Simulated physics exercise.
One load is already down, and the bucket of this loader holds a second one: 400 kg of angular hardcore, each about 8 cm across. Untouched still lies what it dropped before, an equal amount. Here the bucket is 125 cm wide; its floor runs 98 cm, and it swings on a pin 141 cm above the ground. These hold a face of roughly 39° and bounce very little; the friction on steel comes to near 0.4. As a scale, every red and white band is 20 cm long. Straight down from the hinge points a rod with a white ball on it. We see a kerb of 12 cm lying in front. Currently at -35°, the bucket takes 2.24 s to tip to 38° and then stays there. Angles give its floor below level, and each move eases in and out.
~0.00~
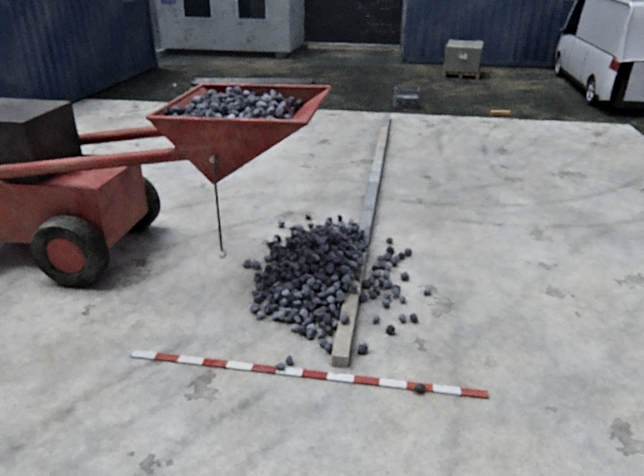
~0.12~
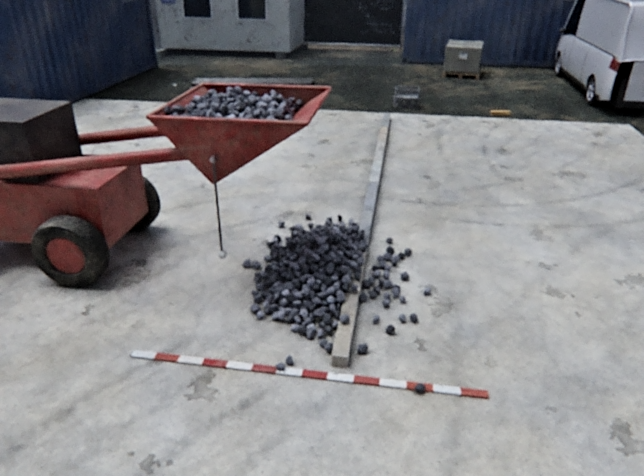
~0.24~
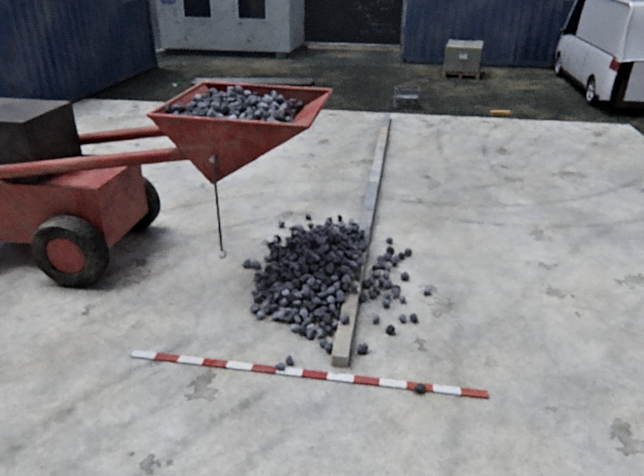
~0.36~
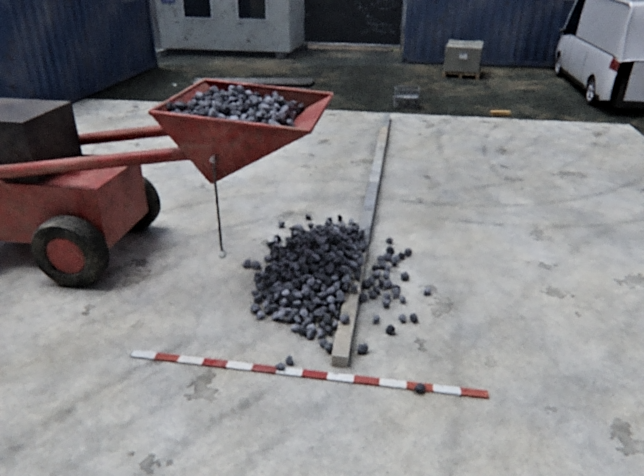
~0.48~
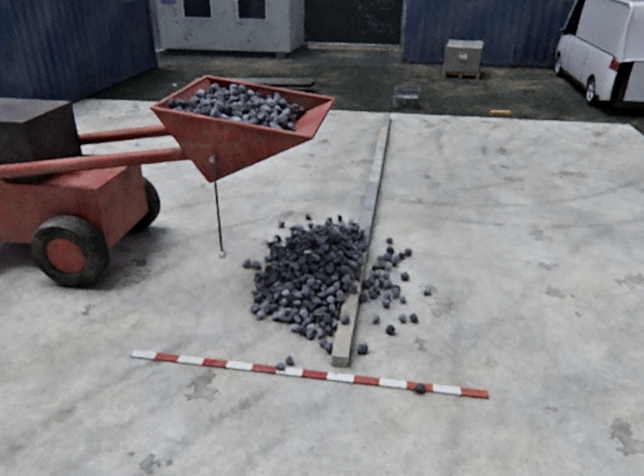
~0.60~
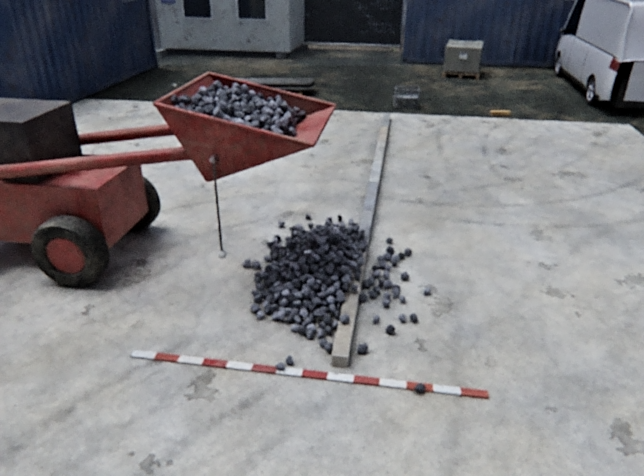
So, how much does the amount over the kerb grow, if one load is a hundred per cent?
It grows by around 41 per cent.
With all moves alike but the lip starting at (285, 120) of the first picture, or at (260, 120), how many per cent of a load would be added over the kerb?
15 % and 0 %.
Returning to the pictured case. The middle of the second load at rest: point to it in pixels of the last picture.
Their middle rests near (350, 261).
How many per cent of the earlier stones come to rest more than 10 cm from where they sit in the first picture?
The answer is about 5 per cent.
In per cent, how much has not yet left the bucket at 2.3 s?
Roughly 45 parts in a hundred of the load.
After 1.7 s the floor is at 27°; in per cent of one load, 100 in the bucket, 94 on this side of the kerb, 6 over the kerb; the foremost stones are at (410, 295).
After 2.3 s the floor is at 38°; in per cent of one load, 43 in the bucket, 149 on this side of the kerb, 7 over the kerb; the foremost stones are at (410, 295).
After 2.7 s the floor is at 38°; in per cent of one load, 8 in the bucket, 166 on this side of the kerb, 26 over the kerb; the foremost stones are at (421, 296).
After 5.4 s the floor is at 38°; in per cent of one load, 0 in the bucket, 153 on this side of the kerb, 47 over the kerb; the foremost stones are at (465, 282). Net gain over the kerb, 41.
